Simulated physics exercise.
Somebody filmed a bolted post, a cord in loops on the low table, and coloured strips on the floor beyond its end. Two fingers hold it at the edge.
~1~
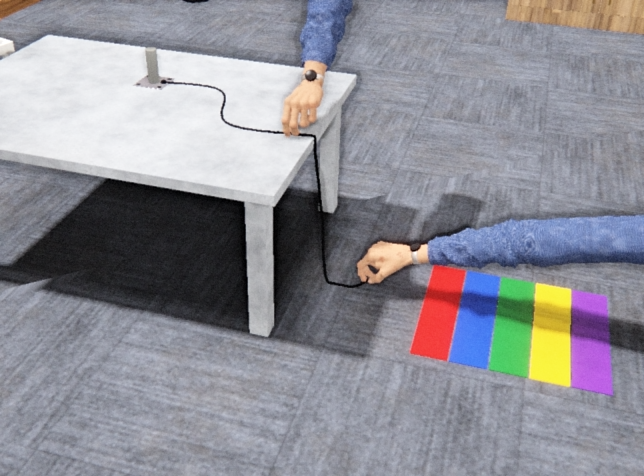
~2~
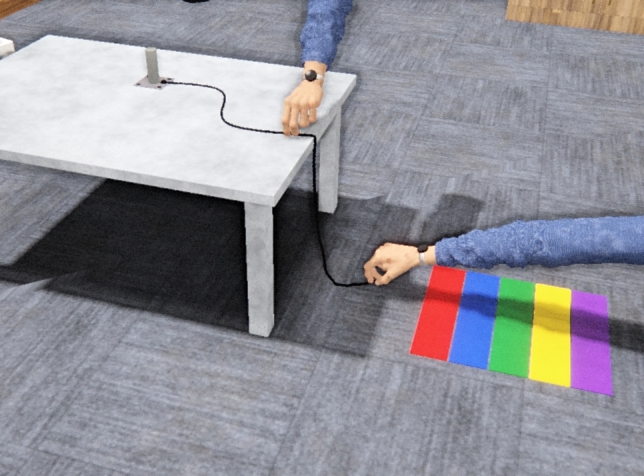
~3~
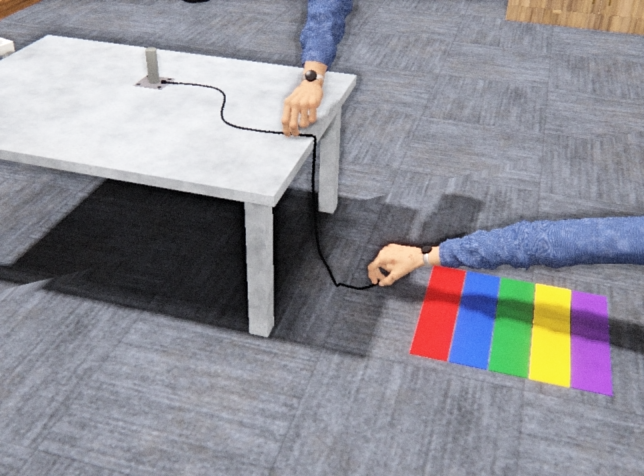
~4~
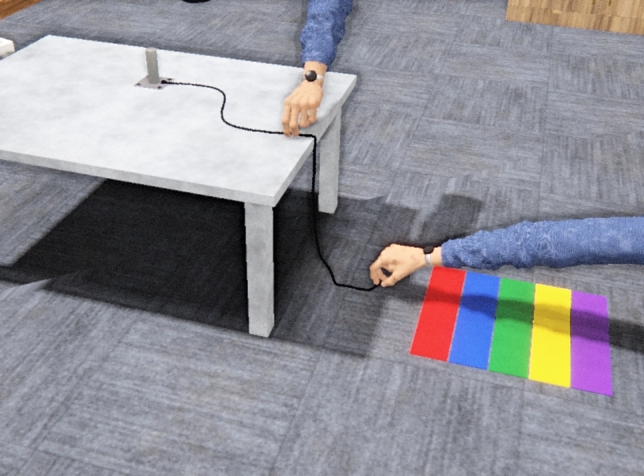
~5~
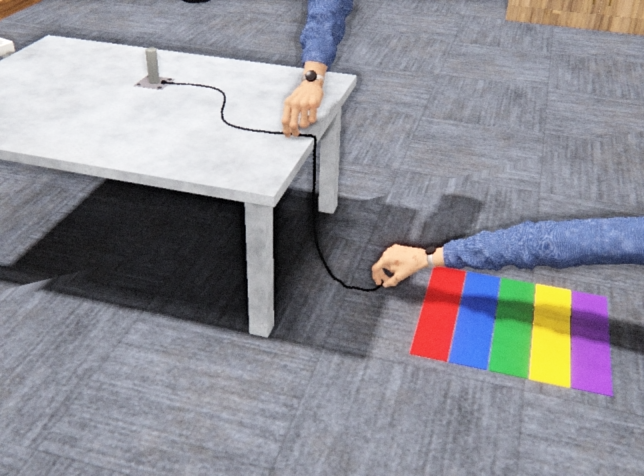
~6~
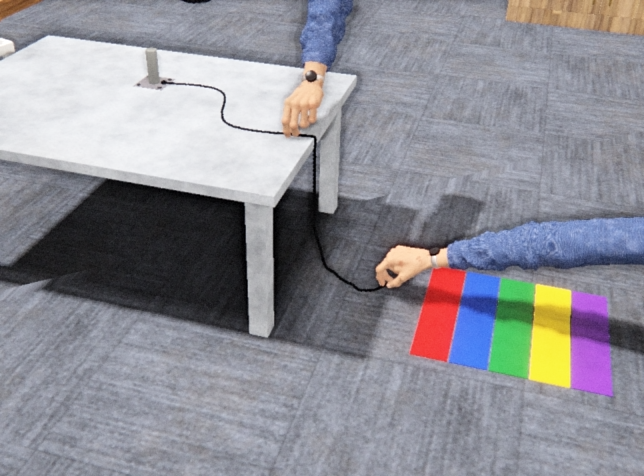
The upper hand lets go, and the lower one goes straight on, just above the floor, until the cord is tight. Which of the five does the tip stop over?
It gets as far as the green strip.
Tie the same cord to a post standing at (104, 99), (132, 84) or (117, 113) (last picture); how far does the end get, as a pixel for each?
Near (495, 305), (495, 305) and (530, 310).
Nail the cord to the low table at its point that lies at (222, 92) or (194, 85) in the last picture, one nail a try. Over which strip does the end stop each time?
Taking them in turn: Green; green.
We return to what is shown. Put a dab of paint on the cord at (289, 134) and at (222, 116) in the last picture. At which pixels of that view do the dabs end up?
The first at (336, 142), the second at (267, 111).
Soon after, end near (464, 298); over blue.
After that, end near (501, 305); over green.
At the stop, end near (522, 309); over green. The green one.
